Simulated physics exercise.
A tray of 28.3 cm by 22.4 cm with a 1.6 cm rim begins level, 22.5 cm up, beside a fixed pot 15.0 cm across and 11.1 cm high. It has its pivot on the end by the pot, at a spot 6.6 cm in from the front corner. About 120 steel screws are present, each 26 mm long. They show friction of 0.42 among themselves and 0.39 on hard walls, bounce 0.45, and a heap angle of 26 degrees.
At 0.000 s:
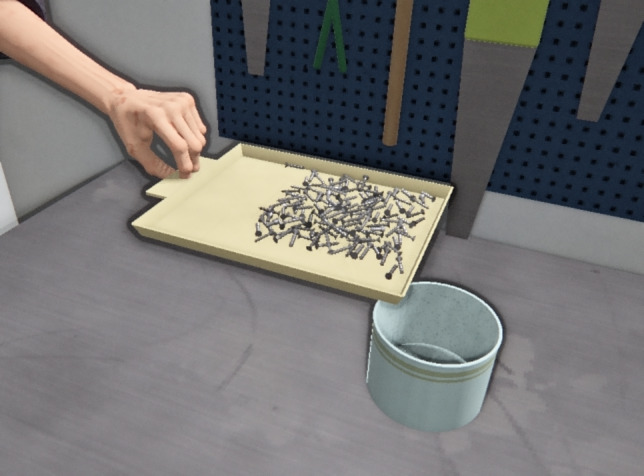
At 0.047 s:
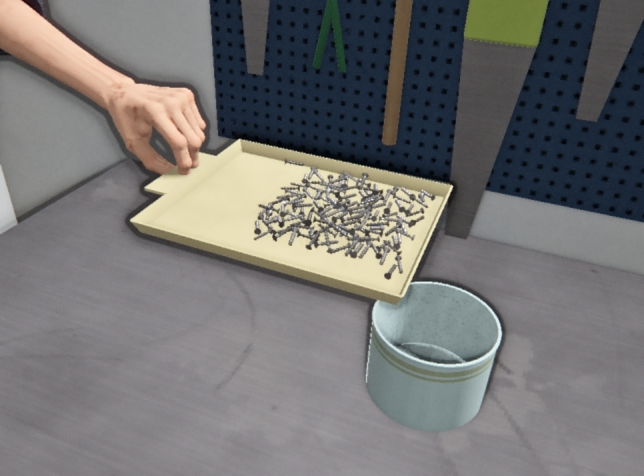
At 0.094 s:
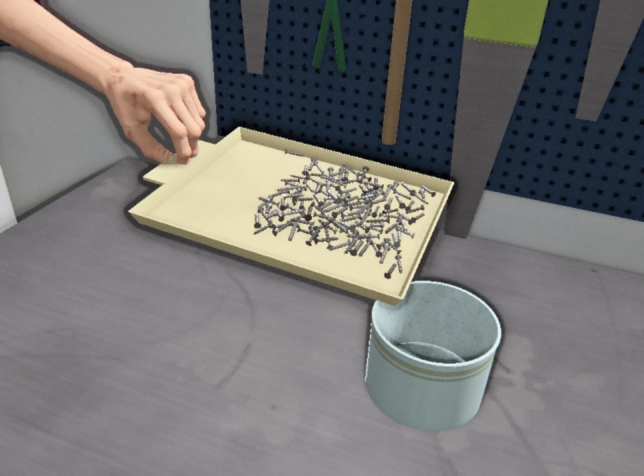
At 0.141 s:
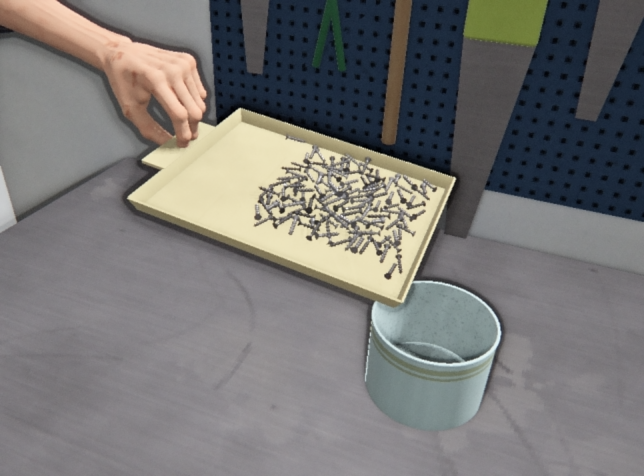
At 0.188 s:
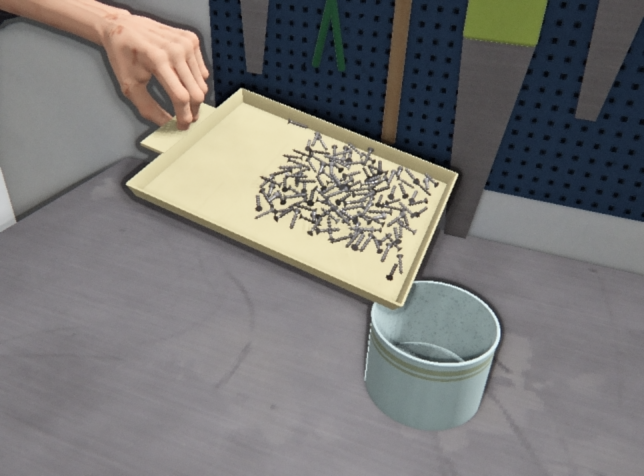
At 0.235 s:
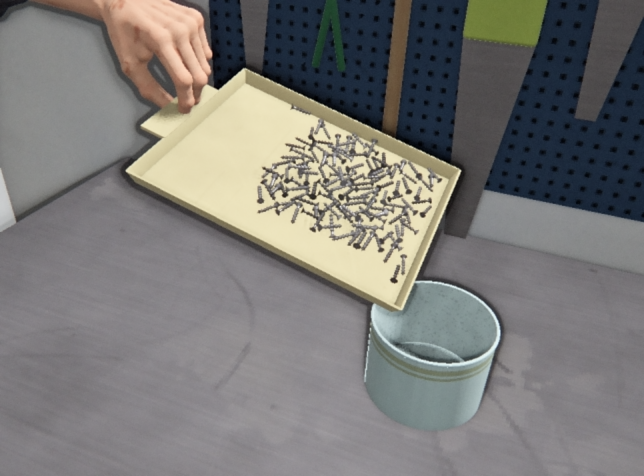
Hand raising the left end of a cream tray of steel screws, tilting it toward a pale blue pot on a grey workbench.
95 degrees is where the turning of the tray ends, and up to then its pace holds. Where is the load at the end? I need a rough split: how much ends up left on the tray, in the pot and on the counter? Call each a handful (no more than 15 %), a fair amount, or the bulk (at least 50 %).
Here is the split. Left on the tray: A handful; pot: A handful; counter: The bulk.
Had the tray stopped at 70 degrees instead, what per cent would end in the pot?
Share in the pot: Around 5 %.
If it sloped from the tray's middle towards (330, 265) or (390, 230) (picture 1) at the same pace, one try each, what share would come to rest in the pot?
That would be close to 0 per cent and then close to 70 per cent.
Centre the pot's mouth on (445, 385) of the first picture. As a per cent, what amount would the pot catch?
The share would be some 85 per cent.
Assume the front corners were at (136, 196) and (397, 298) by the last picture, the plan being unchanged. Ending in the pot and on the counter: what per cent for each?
Per cent by place - pot 0, counter 100.
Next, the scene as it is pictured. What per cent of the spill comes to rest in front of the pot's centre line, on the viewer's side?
Near 100 in a hundred.
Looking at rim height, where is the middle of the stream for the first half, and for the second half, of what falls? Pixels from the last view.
Around (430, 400), then around (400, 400).
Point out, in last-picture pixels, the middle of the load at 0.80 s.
At that moment the load's centre is around (423, 368).
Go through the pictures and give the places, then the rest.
The first frame shows tray tilt 0 degrees, front corners at (140, 222) and (398, 290); middle of the pieces at (342, 218); pot at (437, 320).
The second frame shows tray tilt 1 degrees, front corners at (139, 219) and (398, 291); middle of the pieces at (341, 216).
The third frame shows tray tilt 4 degrees, front corners at (138, 210) and (397, 292), lowest corner right front; middle of the pieces at (341, 211).
The fourth frame shows tray tilt 9 degrees, front corners at (137, 196) and (398, 295), lowest corner right front; middle of the pieces at (342, 204).
The fifth frame shows tray tilt 14 degrees, front corners at (136, 183) and (397, 298), lowest corner right front; middle of the pieces at (345, 198).
The sixth frame shows tray tilt 19 degrees, front corners at (136, 170) and (397, 302), lowest corner right front; middle of the pieces at (348, 192); pot at (435, 319). The tray's pace is about 110 degrees a second.
After 0.58 s, tilt 57 degrees; the tray holds 100 %, the pot 0 %.
After 0.80 s, tilt 80 degrees; the tray holds 25 %, the pot 0 %.
Then, at 1.14 s, tilt 95 degrees; the tray holds 0 %, the pot 5 %.
By 1.9 s all is still; tray 0 %, pot 5 %, counter 95 %.
